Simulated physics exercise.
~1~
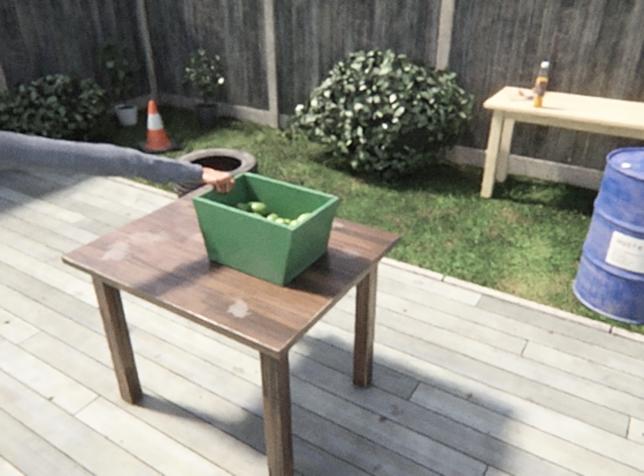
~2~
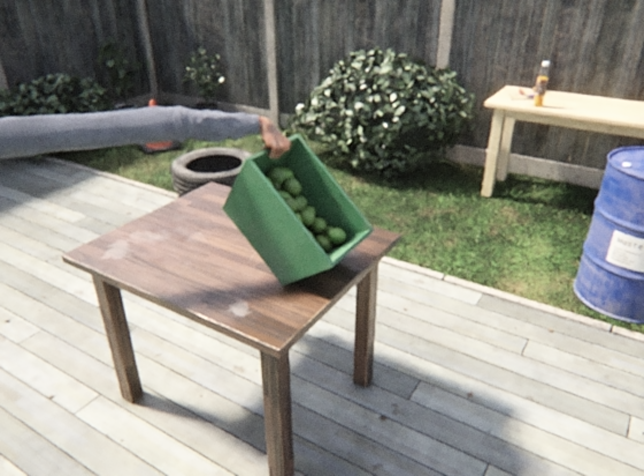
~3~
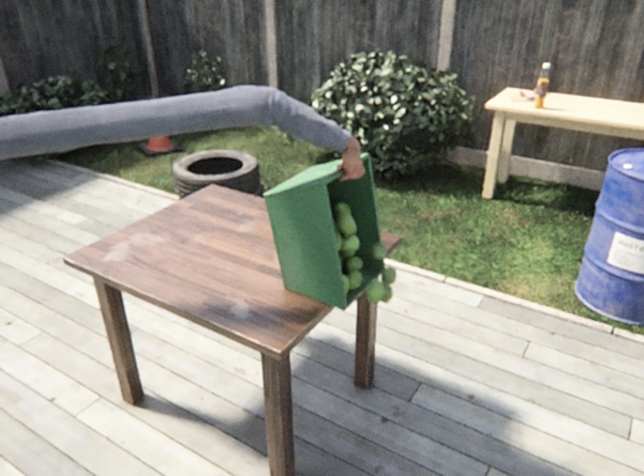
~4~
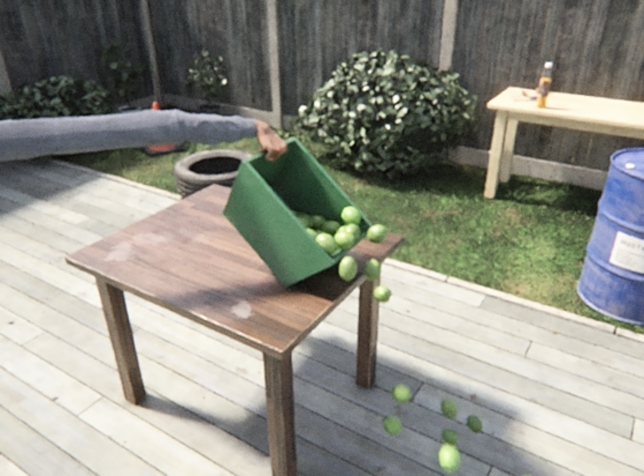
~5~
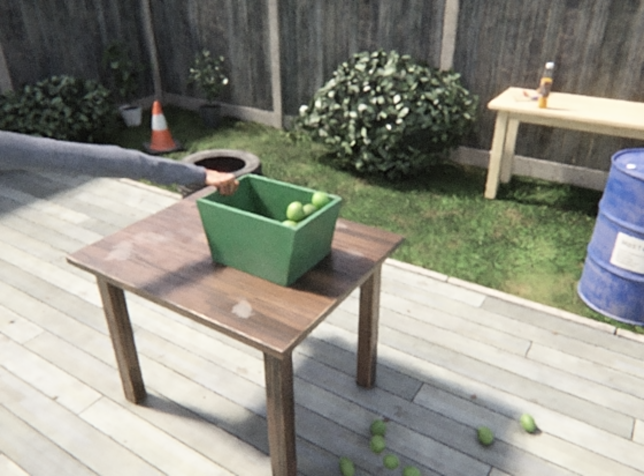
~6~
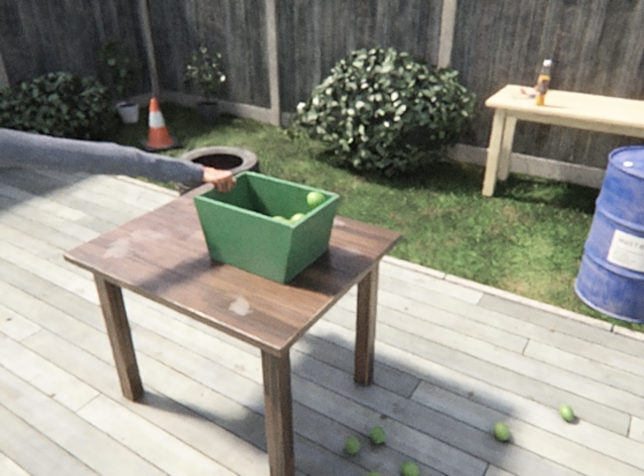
A green tub of limes on a wooden table is tipped steeply over its right edge by a hand, spilling some limes onto the deck, then is lowered flat again, with limes still inside and several resting scattered on the boards below.
